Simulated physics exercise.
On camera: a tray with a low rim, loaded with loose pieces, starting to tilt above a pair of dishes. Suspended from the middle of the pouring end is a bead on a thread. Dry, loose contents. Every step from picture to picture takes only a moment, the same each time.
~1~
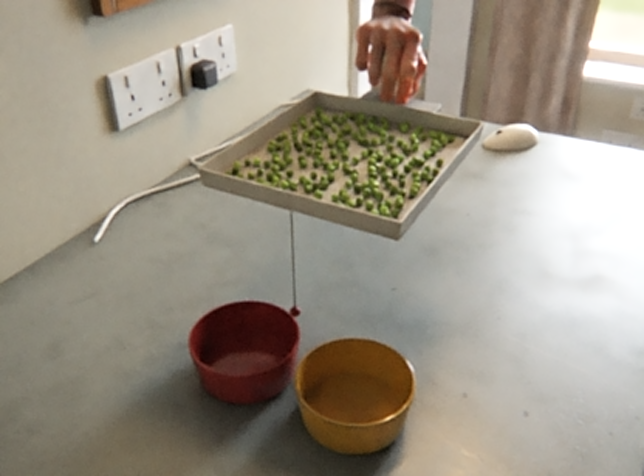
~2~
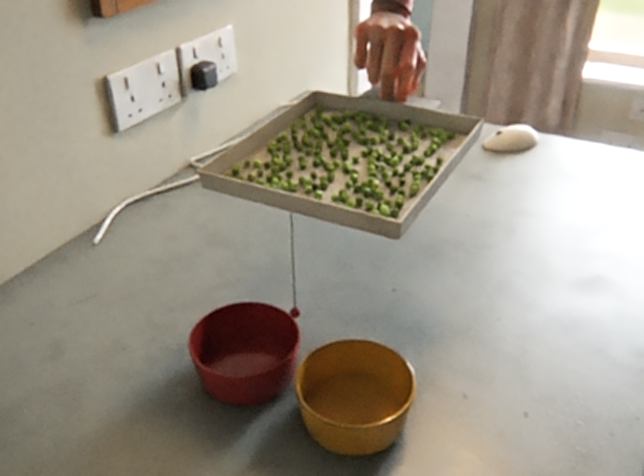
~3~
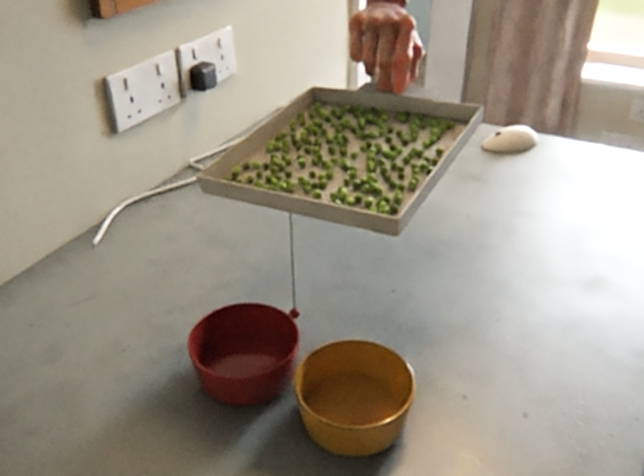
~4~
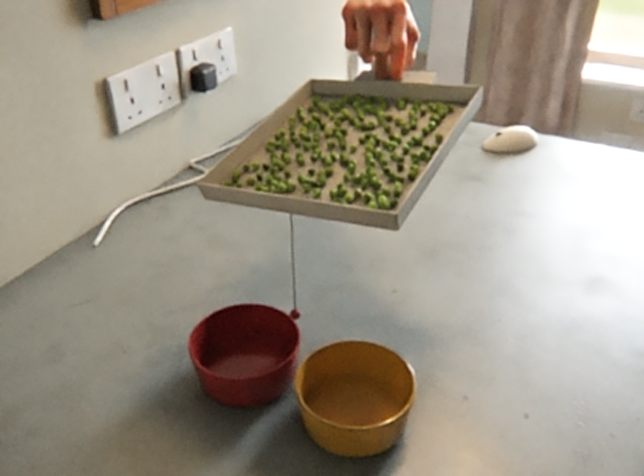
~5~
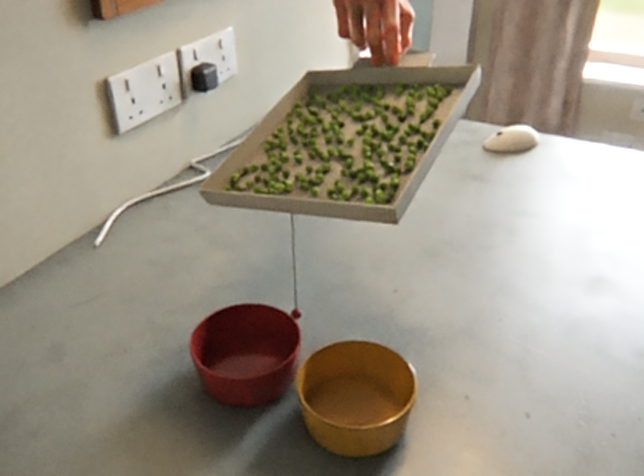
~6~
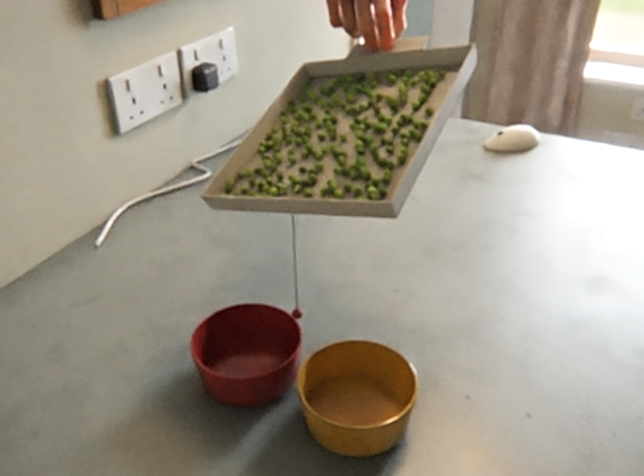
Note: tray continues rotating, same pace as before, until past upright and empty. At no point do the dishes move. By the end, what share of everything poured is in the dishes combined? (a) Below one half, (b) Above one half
Option a: Below one half.
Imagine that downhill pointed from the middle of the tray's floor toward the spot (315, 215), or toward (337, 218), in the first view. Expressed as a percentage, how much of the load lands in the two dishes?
In order: About 80, then 90 percent.
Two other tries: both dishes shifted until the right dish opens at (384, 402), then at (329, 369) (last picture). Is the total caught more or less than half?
The dishes end up with the lesser share in the first try and the lesser share in the second.
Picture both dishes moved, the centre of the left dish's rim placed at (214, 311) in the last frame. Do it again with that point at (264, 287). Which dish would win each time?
First try: The left-side dish; second try: The left-side dish.
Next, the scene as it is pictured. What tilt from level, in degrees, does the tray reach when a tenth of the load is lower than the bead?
It sits at roughly 75°.
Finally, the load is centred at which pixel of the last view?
About (224, 319).
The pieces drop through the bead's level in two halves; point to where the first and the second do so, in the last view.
Close to (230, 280), then close to (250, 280).
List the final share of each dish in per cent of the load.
Per cent held at the end: Left dish 10, right dish 0.
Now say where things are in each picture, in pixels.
Corners of the pouring end (200, 167) and (399, 220), level; middle of the load (345, 156), dried peas; left dish (213, 384); right dish (327, 434); bead on its thread (295, 311), in the first frame.
Corners of the pouring end (200, 170) and (399, 220), level; middle of the load (345, 155), in the second frame.
Corners of the pouring end (199, 175) and (397, 217), tipped barely, lowest at the left corner; middle of the load (344, 152), in the third frame.
Corners of the pouring end (199, 182) and (395, 212), tipped a little, lowest at the left corner; middle of the load (343, 146), in the fourth frame.
Corners of the pouring end (200, 188) and (392, 206), tipped clearly, lowest at the left corner; middle of the load (340, 139), in the fifth frame.
Corners of the pouring end (202, 194) and (389, 200), tipped clearly, lowest at the left corner; middle of the load (333, 136), almost all on the move; left dish (216, 387); right dish (330, 436), in the sixth frame.
Just after the last frame, tray tipped steeply; the larger part on the tray; just a few outside both; about a tenth in the air.
A moment on, tray tipped past a quarter turn; roughly half on the tray; just a few in the left dish; roughly a quarter outside both; roughly a quarter in the air.
Further on, tray tipped past a quarter turn; about a tenth in the left dish; almost all outside both.
When it is over, tray tipped past a quarter turn; not one in the right dish; about a tenth in the left dish; almost all outside both.
